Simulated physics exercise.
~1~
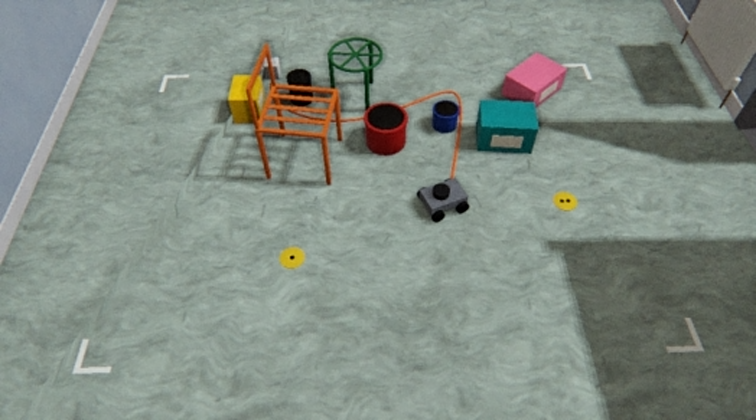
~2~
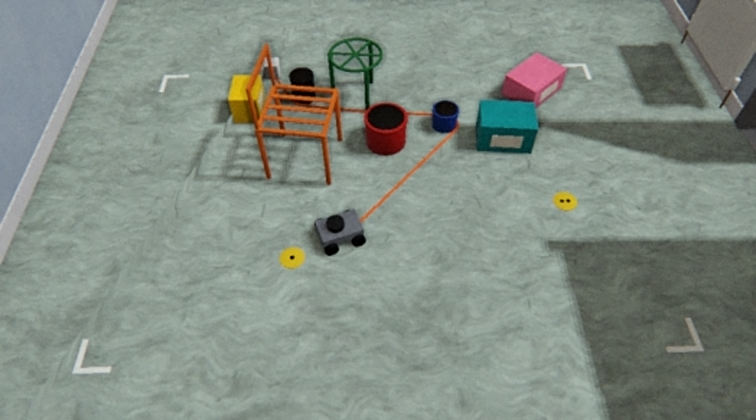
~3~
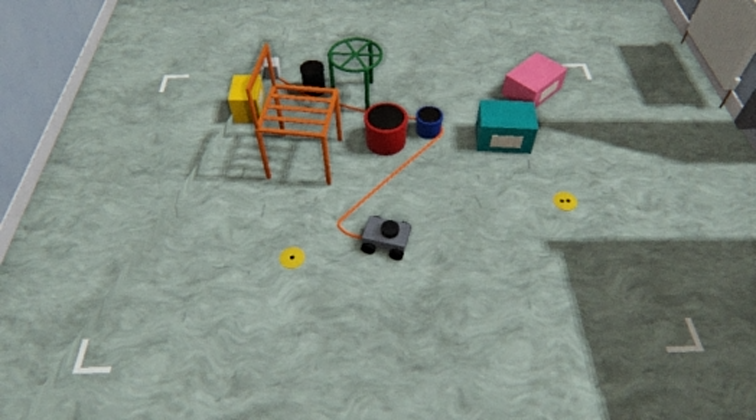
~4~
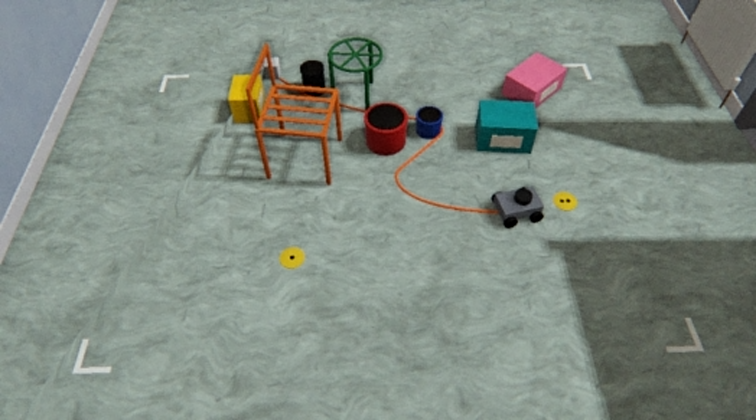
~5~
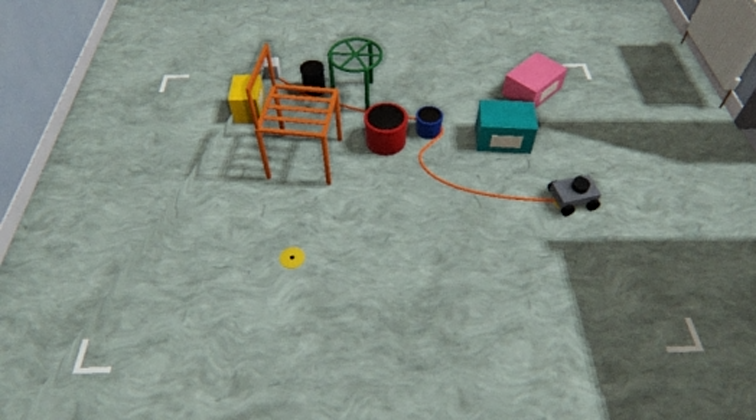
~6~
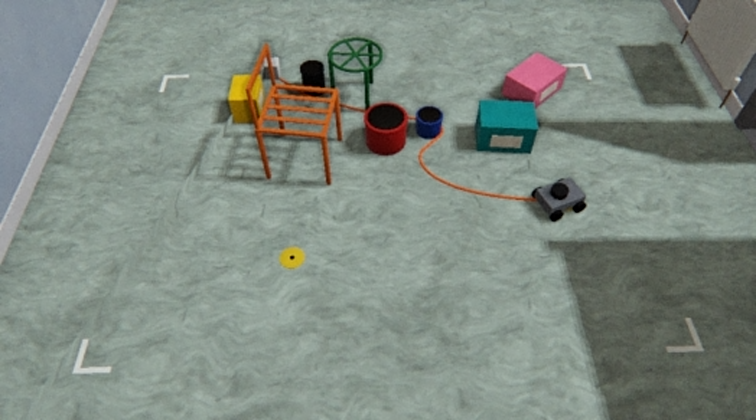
A small cart trailing an orange lead rolls left, then right, shifting two pots slightly.
